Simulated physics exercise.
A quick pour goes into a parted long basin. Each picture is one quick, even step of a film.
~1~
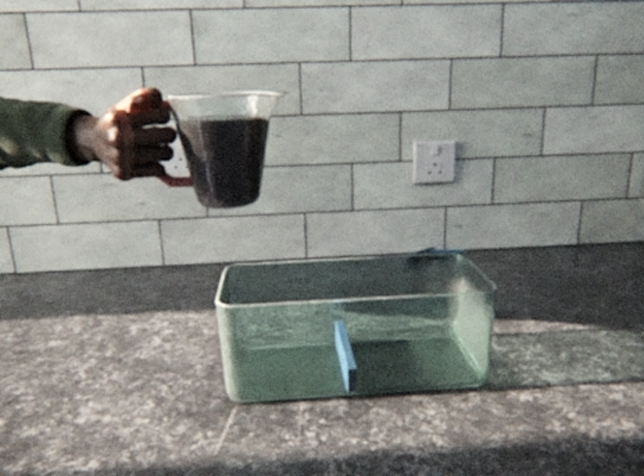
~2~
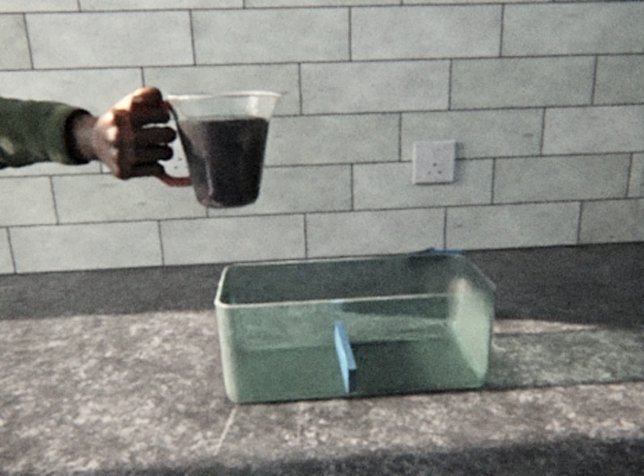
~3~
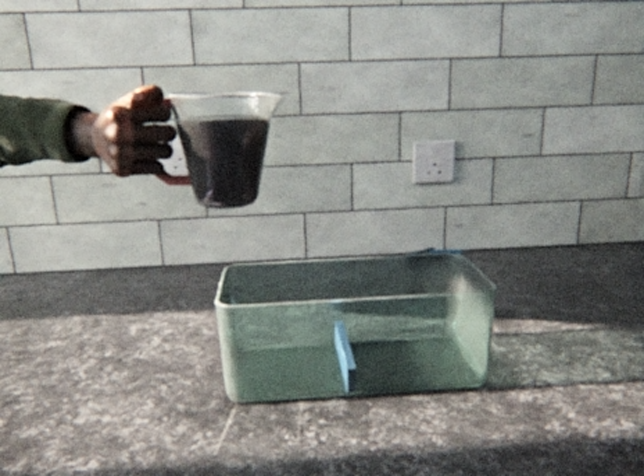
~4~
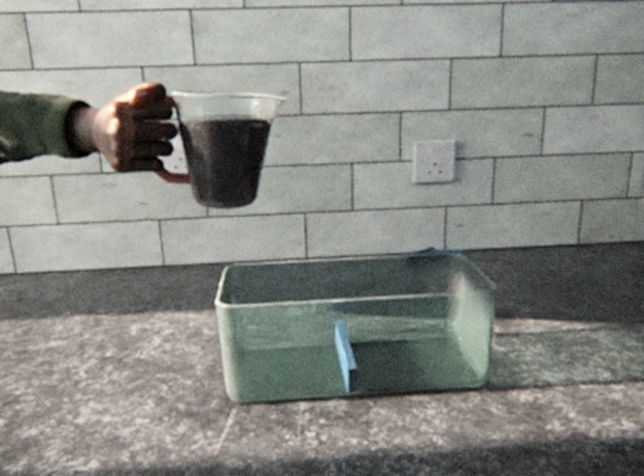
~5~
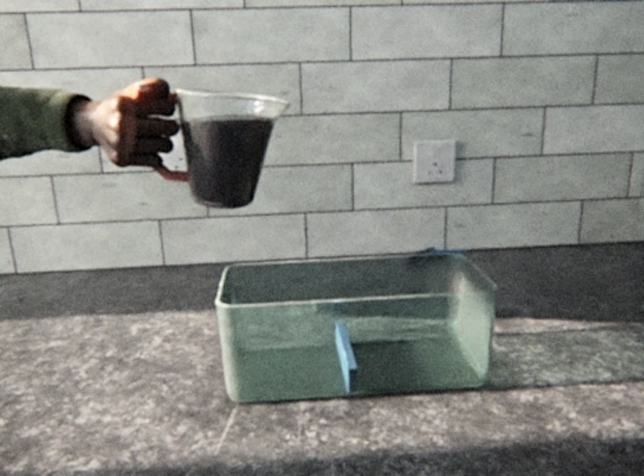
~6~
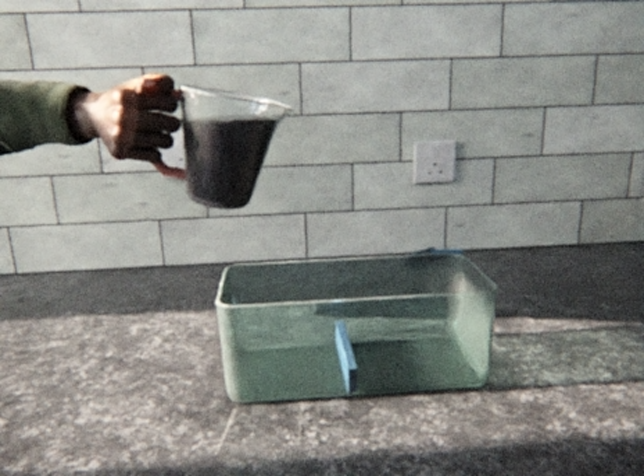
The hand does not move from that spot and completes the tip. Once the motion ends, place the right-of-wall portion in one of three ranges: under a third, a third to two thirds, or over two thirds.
Short answer, the right side gets past two thirds.
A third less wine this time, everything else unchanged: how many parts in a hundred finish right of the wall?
It should come out close to 80 per cent.
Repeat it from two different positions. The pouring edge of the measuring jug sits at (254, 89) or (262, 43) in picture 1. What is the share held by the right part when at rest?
Roughly 35 in a hundred the first time and 75 in a hundred the second.
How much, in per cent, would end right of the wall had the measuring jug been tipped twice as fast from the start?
Somewhere near 85 percent.
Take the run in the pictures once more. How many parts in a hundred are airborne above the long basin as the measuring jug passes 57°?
15 per cent.
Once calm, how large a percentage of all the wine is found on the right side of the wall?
Close to 80 percent.
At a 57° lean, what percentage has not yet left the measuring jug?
Around 85 in a hundred has not poured out yet.
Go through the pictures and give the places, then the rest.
In the first frame, it leans 0°; its right rim is at (284, 94); the wine meets the walls at (179, 119) and (268, 117); the long basin's rim runs from (222, 286) to (479, 272); the wall's top is at (345, 343).
In the second frame, it leans 1°; its right rim is at (284, 95); the wine meets the walls at (179, 120) and (268, 117).
In the third frame, it leans 2°; its right rim is at (285, 97); the wine meets the walls at (180, 120) and (268, 118).
In the fourth frame, it leans 4°; its right rim is at (288, 99); the wine meets the walls at (181, 120) and (269, 118).
In the fifth frame, it leans 8°; its right rim is at (291, 103); the wine meets the walls at (184, 121) and (273, 118).
In the sixth frame, it leans 12°; its right rim is at (294, 108); the wine meets the walls at (187, 120) and (277, 118).
A moment on, the measuring jug is tipped part way and 84 per cent is still to pour, 0 is left of the wall and 2 right of it.
Next, the measuring jug is tipped on its side and 32 per cent is still to pour, 2 is left of the wall and 45 right of it.
Then the measuring jug is tipped on its side and 2 per cent is still to pour, 11 is left of the wall and 83 right of it.
Later the measuring jug is tipped on its side and 0 per cent is still to pour, 16 is left of the wall and 82 right of it.
At rest 16 per cent lies left of the wall, 82 right of it and 2 outside.
